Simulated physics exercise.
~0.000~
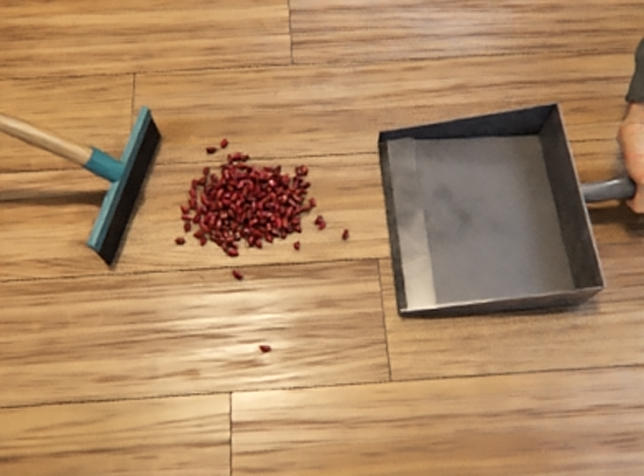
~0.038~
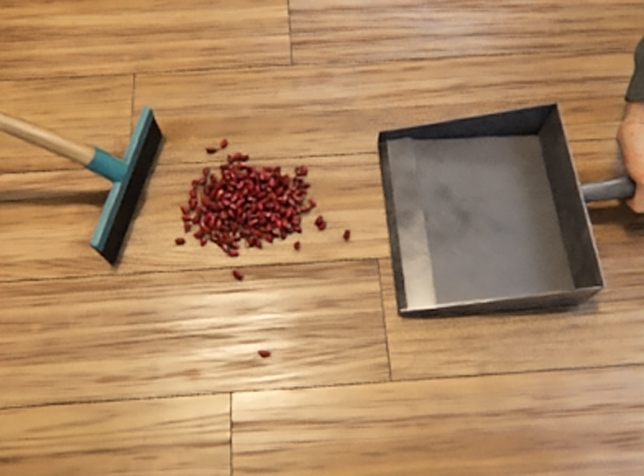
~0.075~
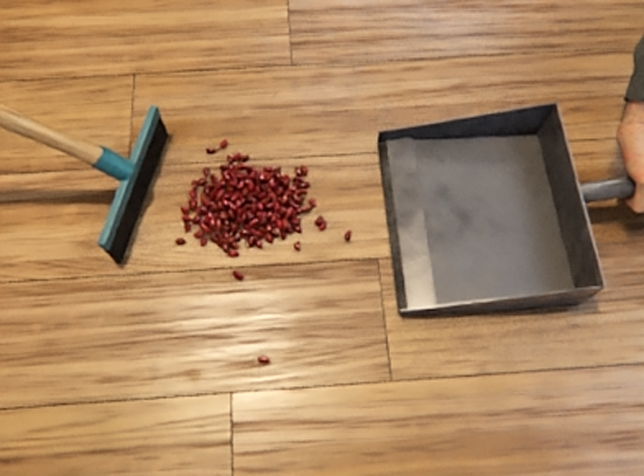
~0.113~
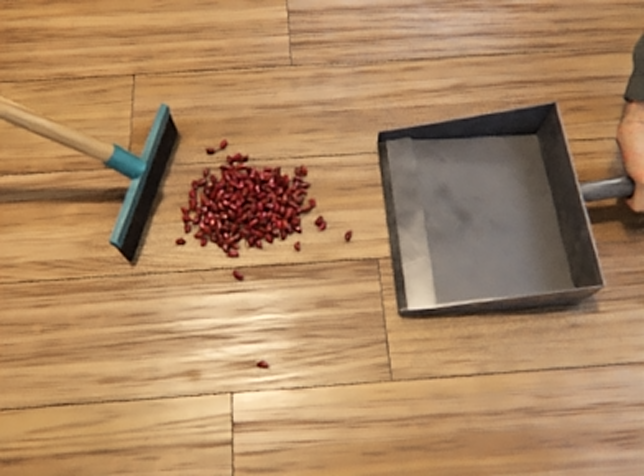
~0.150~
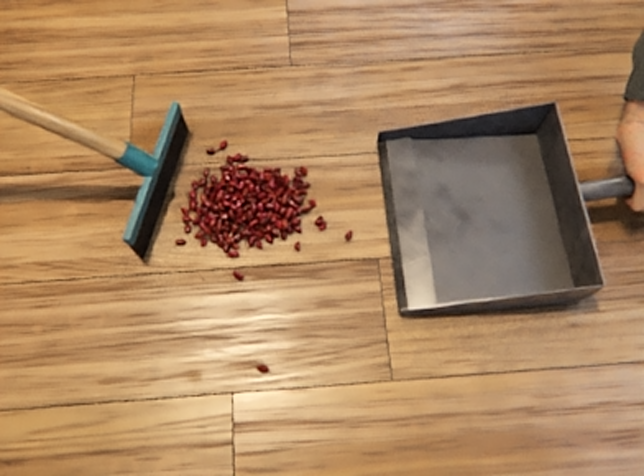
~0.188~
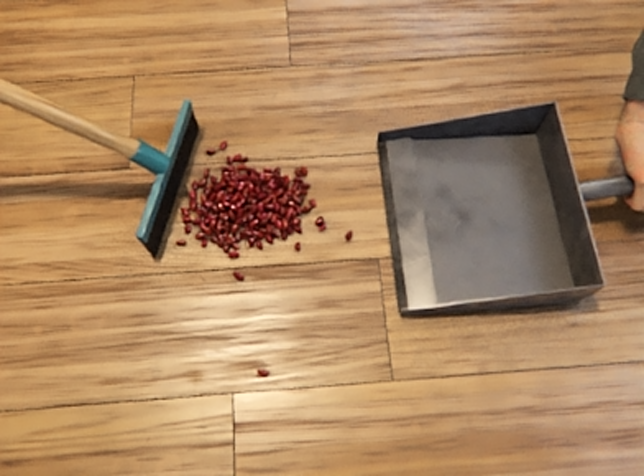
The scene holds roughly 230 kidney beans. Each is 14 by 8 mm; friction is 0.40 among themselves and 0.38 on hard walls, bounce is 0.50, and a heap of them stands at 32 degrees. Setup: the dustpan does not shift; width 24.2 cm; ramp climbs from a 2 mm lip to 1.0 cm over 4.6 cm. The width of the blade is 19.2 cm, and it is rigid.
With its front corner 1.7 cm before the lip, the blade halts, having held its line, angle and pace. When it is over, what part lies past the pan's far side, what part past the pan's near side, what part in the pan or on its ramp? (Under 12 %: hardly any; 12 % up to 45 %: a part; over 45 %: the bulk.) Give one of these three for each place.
Far side: A small amount. Near side: A small amount. Pan: A small amount.
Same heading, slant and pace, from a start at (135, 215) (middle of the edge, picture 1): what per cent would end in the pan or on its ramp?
I'd estimate about 5 per cent.
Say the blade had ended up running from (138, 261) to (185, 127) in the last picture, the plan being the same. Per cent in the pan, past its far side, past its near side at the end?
You'd see pan at 30, far at 5 and near at 5.
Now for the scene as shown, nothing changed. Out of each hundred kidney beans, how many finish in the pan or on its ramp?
Roughly 5 %.
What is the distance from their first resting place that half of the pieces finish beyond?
I'd say near 14 cm.
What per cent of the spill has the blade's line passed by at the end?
Roughly 30 per cent.
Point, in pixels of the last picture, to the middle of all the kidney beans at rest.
Near (356, 207).
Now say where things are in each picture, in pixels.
The first picture shows blade from (95, 246) to (147, 114), moved 0.0 cm, 0 of the pieces shifted so far; middle of the pieces at (248, 206); pan at (488, 217).
The second picture shows blade from (98, 246) to (149, 114), moved 0.3 cm, 1 of the pieces shifted so far; middle of the pieces at (248, 207).
The third picture shows blade from (105, 245) to (155, 113), moved 1.1 cm, 1 of the pieces shifted so far; middle of the pieces at (248, 207).
The fourth picture shows blade from (117, 243) to (166, 111), moved 2.5 cm, 1 of the pieces shifted so far; middle of the pieces at (248, 207).
The fifth picture shows blade from (130, 240) to (177, 109), moved 3.9 cm, 1 of the pieces shifted so far; middle of the pieces at (248, 207).
The sixth picture shows blade from (143, 238) to (188, 107), moved 5.4 cm, 1 of the pieces shifted so far; middle of the pieces at (248, 208); pan at (487, 216). Its pace works out near 0.39 m/s, heading 11 degrees away from the viewer's side.
After 0.48 s, middle of the blade 16 cm from the lip; 0 % over the lip, far side 0 %, near side 0 %.
After 0.67 s, middle of the blade 9 cm from the lip; 0 % over the lip, far side 5 %, near side 0 %.
After 0.98 s, middle of the blade 4 cm from the lip; 5 % over the lip, far side 5 %, near side 0 %.
In the end, at 1.4 s, far side 10 %, near side 0 %, pan 5 %, in front of the lip or behind the blade 90 %.
